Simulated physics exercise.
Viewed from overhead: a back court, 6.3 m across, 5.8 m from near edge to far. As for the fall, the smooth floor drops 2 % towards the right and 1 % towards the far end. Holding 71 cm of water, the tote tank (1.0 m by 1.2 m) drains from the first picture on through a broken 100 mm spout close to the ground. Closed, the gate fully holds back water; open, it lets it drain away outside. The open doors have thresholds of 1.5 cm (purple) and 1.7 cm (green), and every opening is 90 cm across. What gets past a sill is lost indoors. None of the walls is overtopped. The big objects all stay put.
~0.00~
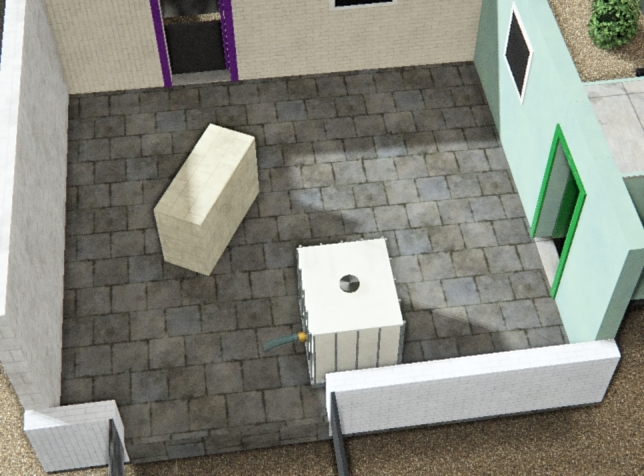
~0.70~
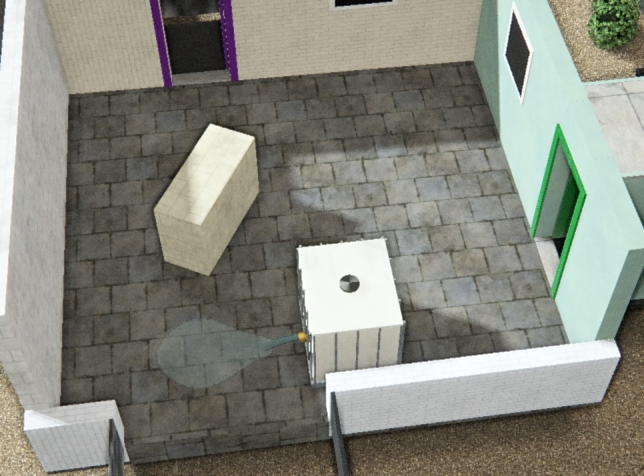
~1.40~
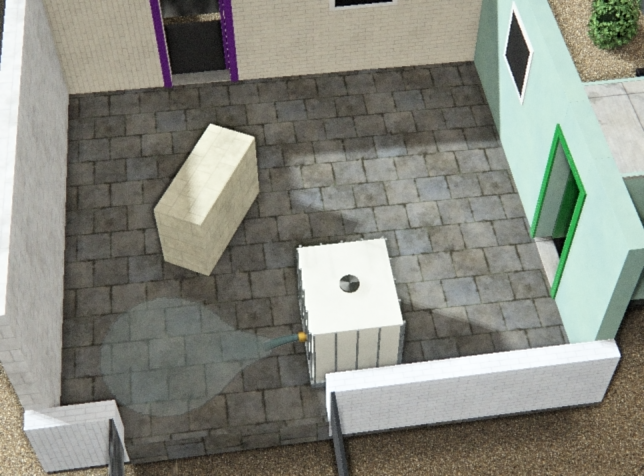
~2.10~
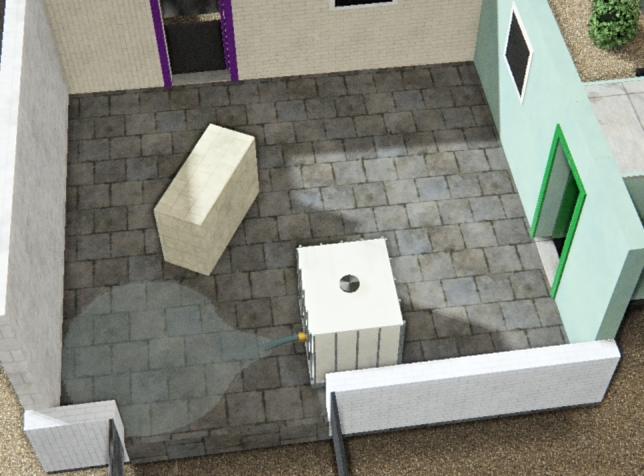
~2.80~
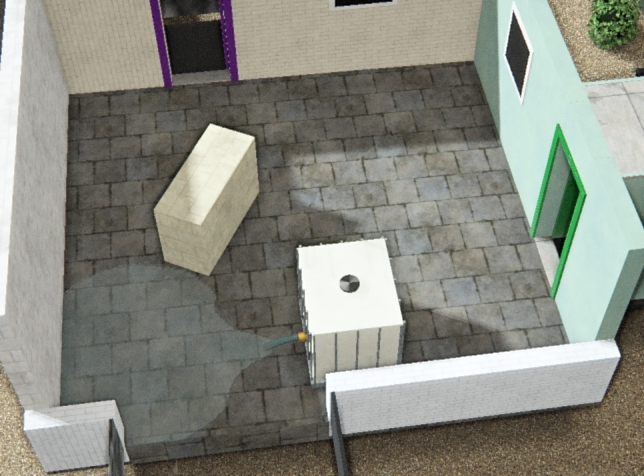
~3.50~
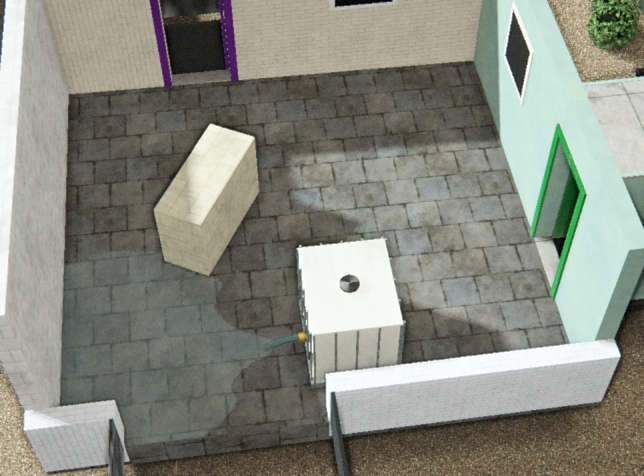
A white tank stood on a grey paved courtyard near a beige block, and water squirted from its left side, spreading leftward in a rounded sheet, then widening along the left wall toward the back.
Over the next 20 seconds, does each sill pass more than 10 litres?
Purple door - no, green door - no.
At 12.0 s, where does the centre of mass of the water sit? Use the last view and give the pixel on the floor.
Roughly at (172, 248).
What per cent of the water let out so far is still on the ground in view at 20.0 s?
Something like 80 percent.
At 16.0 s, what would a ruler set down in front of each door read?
Purple 2.0 cm, green 0.0 cm.
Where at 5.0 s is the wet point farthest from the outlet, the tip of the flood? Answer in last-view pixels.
Near (66, 222).
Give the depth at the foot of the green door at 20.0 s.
0.0 cm.
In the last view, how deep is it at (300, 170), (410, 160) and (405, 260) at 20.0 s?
Roughly 0.0, 0.2 and 0.2 cm.
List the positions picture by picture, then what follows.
The jet has just started at (284, 340); the ground is still dry, in the first frame.
From the spout at (284, 340) the water has spread over 0.9 m2; its tip is at (161, 349), and it is 1.3 cm deep on average, in the second frame.
The jet leaves at (284, 340); the sheet reaches (102, 360), 2.6 m away, and wets 2.3 m2, in the third frame.
From the spout at (284, 340) the water has spread over 3.6 m2; its tip is at (68, 339), and it is 1.1 cm deep on average, in the fourth frame.
From the spout at (284, 340) the water has spread over 4.5 m2; its tip is at (64, 297), and it is 1.1 cm deep on average, in the fifth frame.
From the spout at (284, 340) the water has spread over 5.0 m2; its tip is at (65, 267), and it is 1.1 cm deep on average, in the sixth frame.
After 5.0 s water covers 20 % of the floor and is deepest (5 cm) near (253, 348); purple door not reached, green door not reached.
After 8.0 s water covers 25 % of the floor and is deepest (5 cm) near (253, 348); purple door not reached, green door not reached.
After 12.0 s water covers 40 % of the floor and is deepest (4 cm) near (253, 348); purple door 1.6 cm at the sill, 0 L in, green door not reached.
After 16.0 s water covers 50 % of the floor and is deepest (4 cm) near (253, 348); purple door 2.2 cm at the sill, 2 L in, green door not reached.
After 20.0 s water covers 55 % of the floor and is deepest (6 cm) near (268, 346); purple door 2.1 cm at the sill, 4 L in, green door not reached.
